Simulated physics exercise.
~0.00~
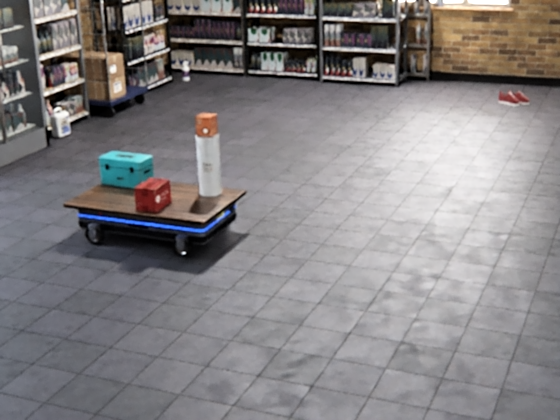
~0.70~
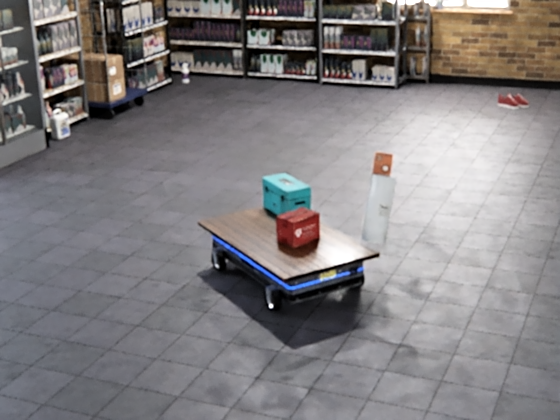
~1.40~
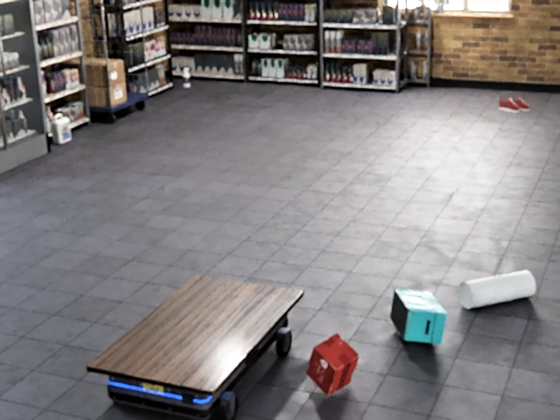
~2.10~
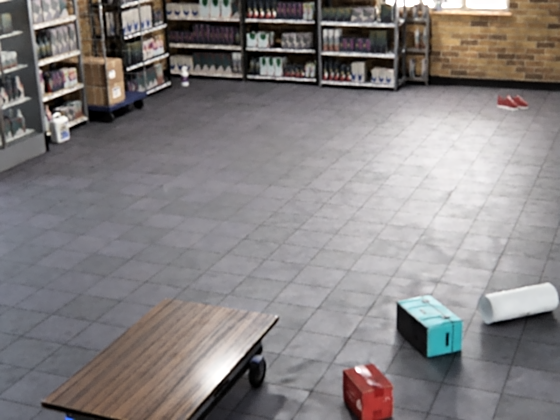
The video shows a flat wooden-topped cart carrying a turquoise toolbox, a red parcel, a white canister and an orange box across a tiled floor. It moves right and turns, all the items come off, and the cart ends up empty at lower left, with the orange box out of sight.
